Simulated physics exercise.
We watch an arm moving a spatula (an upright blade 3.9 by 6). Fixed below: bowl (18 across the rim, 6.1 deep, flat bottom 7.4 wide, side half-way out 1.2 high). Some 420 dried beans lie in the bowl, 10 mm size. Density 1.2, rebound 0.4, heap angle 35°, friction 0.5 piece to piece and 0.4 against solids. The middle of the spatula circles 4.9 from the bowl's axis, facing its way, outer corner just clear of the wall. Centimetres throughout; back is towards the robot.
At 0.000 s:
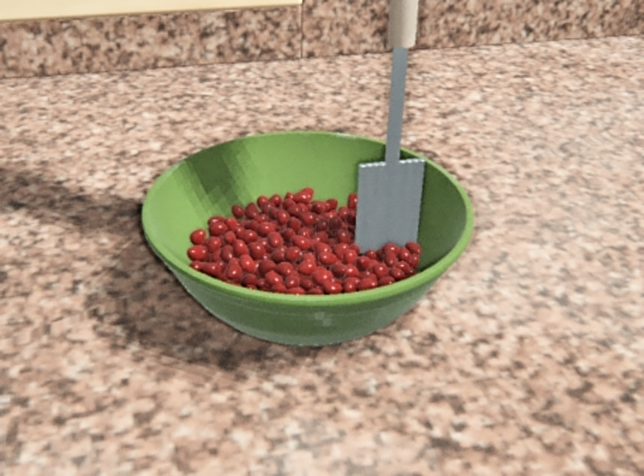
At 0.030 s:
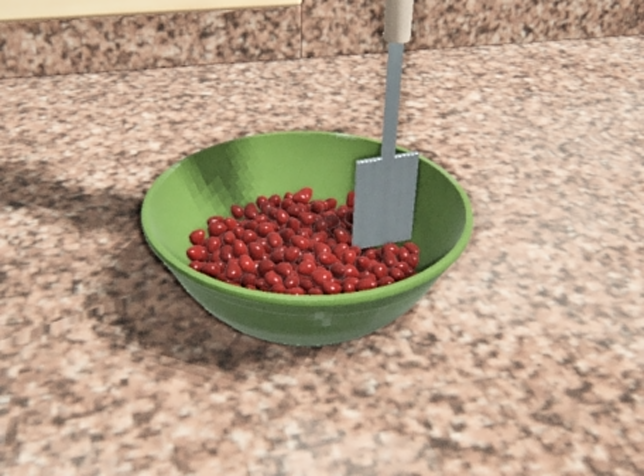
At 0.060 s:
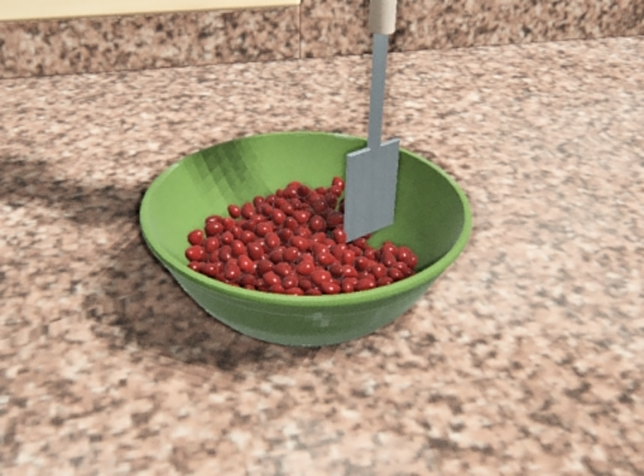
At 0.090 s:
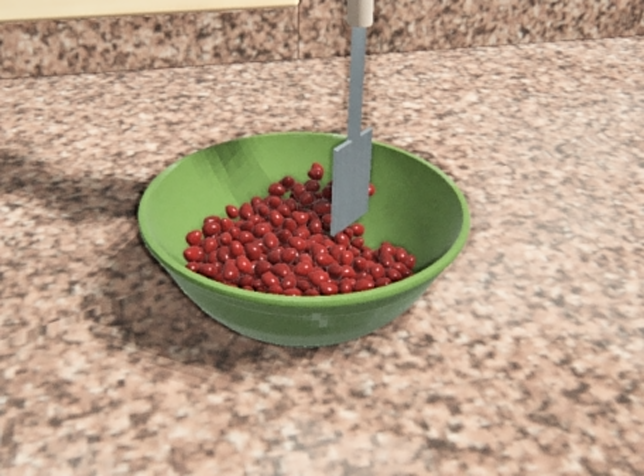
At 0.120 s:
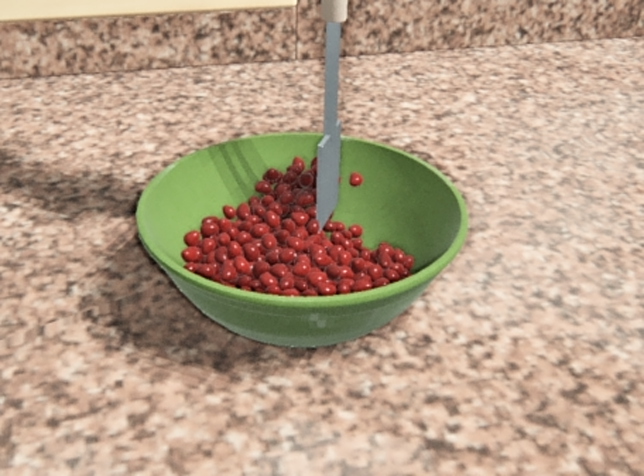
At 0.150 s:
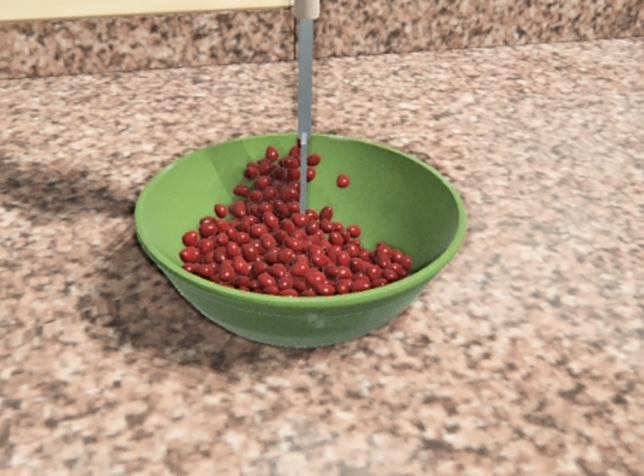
To begin with, a spatula stands upright at the right side of a green bowl of small red beans on a speckled countertop. It sweeps left around the back of the bowl, turning until its blade is edge-on, while pushing beans into a mound against the back wall.
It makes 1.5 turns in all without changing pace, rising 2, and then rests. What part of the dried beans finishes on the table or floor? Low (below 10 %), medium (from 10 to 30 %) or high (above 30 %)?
A low share, below 10 %, ends on the table or floor.
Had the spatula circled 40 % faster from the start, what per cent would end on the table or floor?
In that case some 10 per cent.
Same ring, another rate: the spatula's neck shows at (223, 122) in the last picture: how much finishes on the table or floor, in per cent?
About 20 per cent.
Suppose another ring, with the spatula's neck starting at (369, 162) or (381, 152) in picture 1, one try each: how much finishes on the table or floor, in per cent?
About 0 and 0 per cent.
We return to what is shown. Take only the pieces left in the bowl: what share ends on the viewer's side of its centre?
Roughly 45 per cent.
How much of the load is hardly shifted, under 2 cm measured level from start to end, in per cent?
About 45 per cent.
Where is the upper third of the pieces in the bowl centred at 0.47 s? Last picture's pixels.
Around (328, 285).
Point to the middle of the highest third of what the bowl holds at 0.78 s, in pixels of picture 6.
Around (302, 219).
By 0.47 s, 256° round, highest piece 8 above the table; 413 in the bowl, 3 on the table or floor, 5 in flight or on the tool.
By 0.78 s, 78° round, highest piece 7 above the table; 404 in the bowl, 17 on the table or floor.
By 1.14 s, 180° round, highest piece 5 above the table; 403 in the bowl, 18 on the table or floor.
By 1.84 s, 180° round, highest piece 5 above the table; 403 in the bowl, 18 on the table or floor.
Final count, 403 in the bowl, 18 on the table or floor. That is 4 % on the table or floor.
